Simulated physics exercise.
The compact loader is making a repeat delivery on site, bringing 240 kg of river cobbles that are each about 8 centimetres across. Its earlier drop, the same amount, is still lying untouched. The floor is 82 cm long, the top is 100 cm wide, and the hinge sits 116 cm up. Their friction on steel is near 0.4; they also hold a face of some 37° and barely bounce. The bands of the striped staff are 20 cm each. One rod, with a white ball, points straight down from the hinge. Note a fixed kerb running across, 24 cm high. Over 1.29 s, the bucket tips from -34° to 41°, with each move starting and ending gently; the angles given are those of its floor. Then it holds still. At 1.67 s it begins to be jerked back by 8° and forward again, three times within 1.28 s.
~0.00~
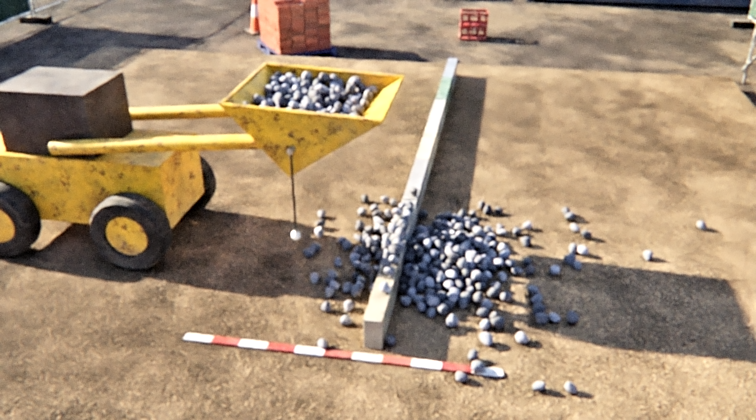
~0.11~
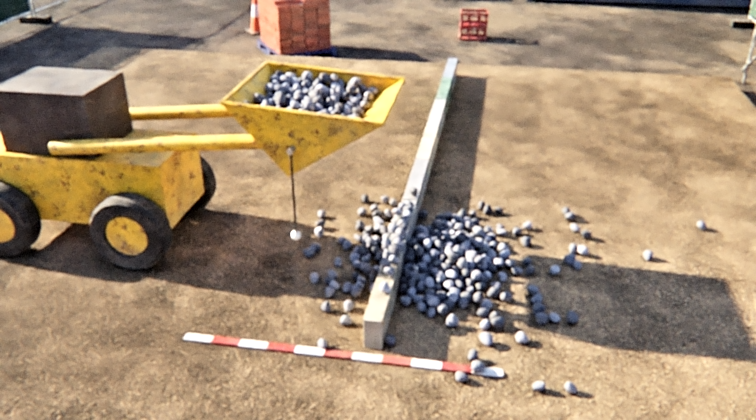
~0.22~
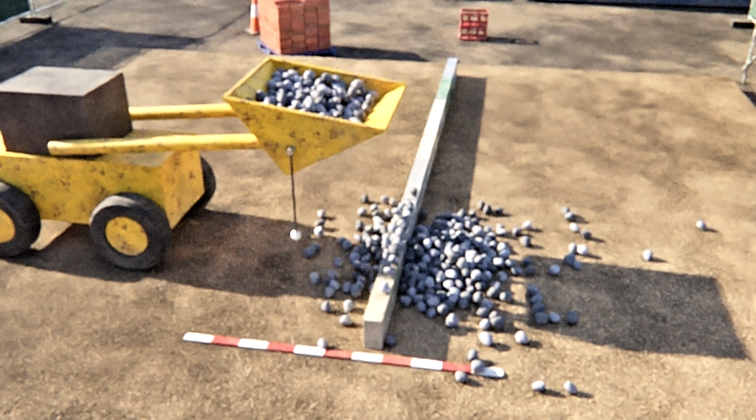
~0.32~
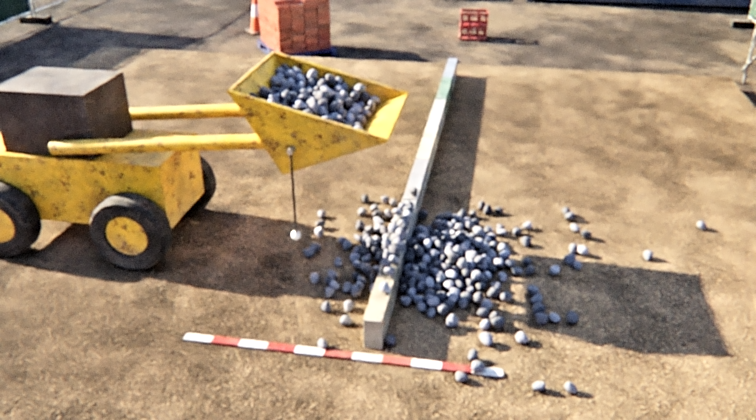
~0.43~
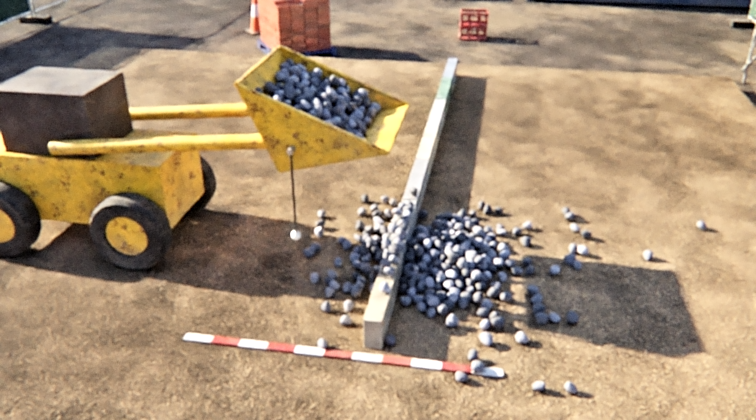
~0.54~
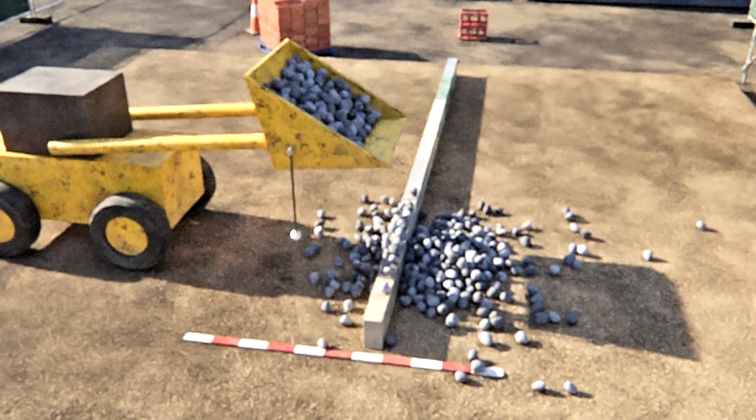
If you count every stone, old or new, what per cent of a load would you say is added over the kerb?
I would say about 61 per cent.
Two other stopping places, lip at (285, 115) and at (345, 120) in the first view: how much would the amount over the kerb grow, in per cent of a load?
Close to 0 per cent, followed by close to 10 per cent.
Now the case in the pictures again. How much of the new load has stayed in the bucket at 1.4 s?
Roughly 45 per cent of its load.
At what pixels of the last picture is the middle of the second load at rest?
(420, 252).
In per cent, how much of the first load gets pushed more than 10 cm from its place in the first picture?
Near 10 per cent, I reckon.
After 1.0 s the floor is at 29°; in per cent of one load, 100 in the bucket, 28 on this side of the kerb, 72 over the kerb; the foremost stones are at (602, 240).
After 1.4 s the floor is at 41°; in per cent of one load, 44 in the bucket, 73 on this side of the kerb, 83 over the kerb; the foremost stones are at (602, 240).
After 3.4 s the floor is at 41°; in per cent of one load, 0 in the bucket, 66 on this side of the kerb, 134 over the kerb; the foremost stones are at (602, 240).
After 6.0 s the floor is at 41°; in per cent of one load, 0 in the bucket, 66 on this side of the kerb, 134 over the kerb; the foremost stones are at (602, 240). Net gain over the kerb, 61.
